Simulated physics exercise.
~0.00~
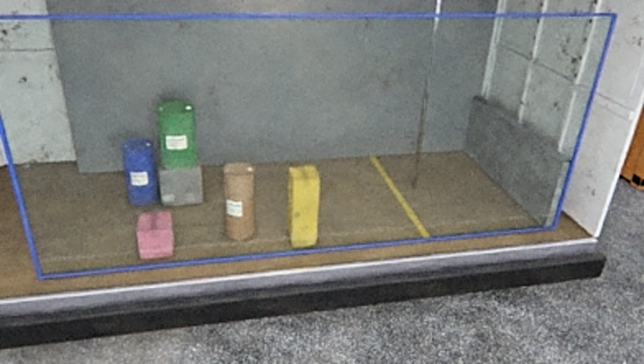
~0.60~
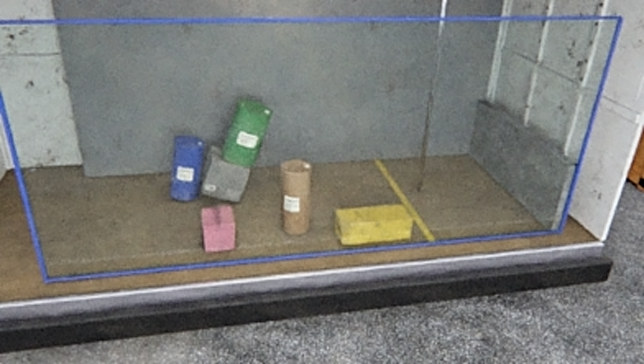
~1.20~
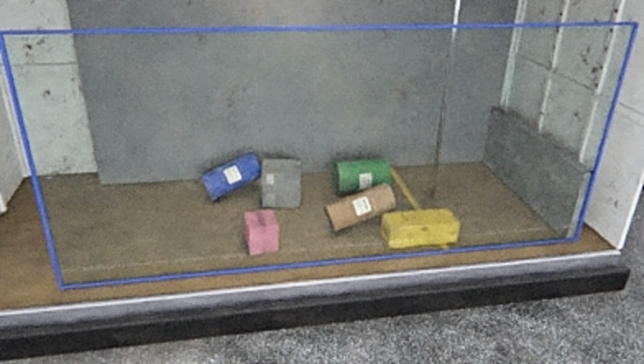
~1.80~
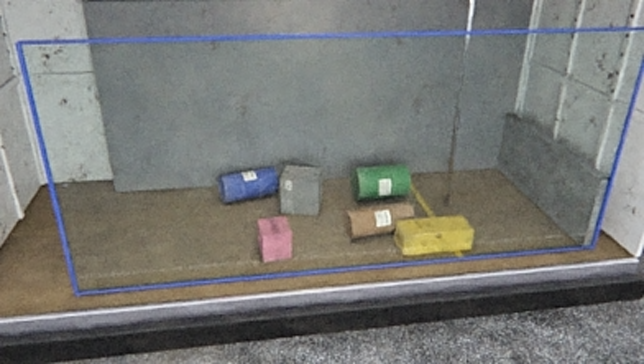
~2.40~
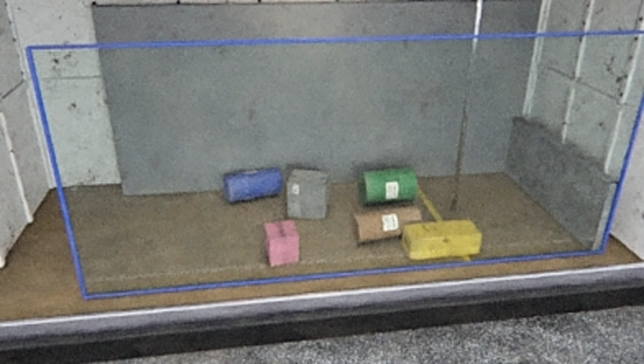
At the start, blue, green and brown drums stand upright in an open bay with a pink carton, a grey carton and a tall yellow box, the green drum resting on the grey carton. The load shifts right, and the yellow box tips onto its side while the green drum leans with the tilting grey carton. Next, the green drum drops to the floor farther right, and the blue and brown drums topple too. The pink carton slides a short way while the grey one turns over. Finally everything settles, with every item's middle short of the yellow line.
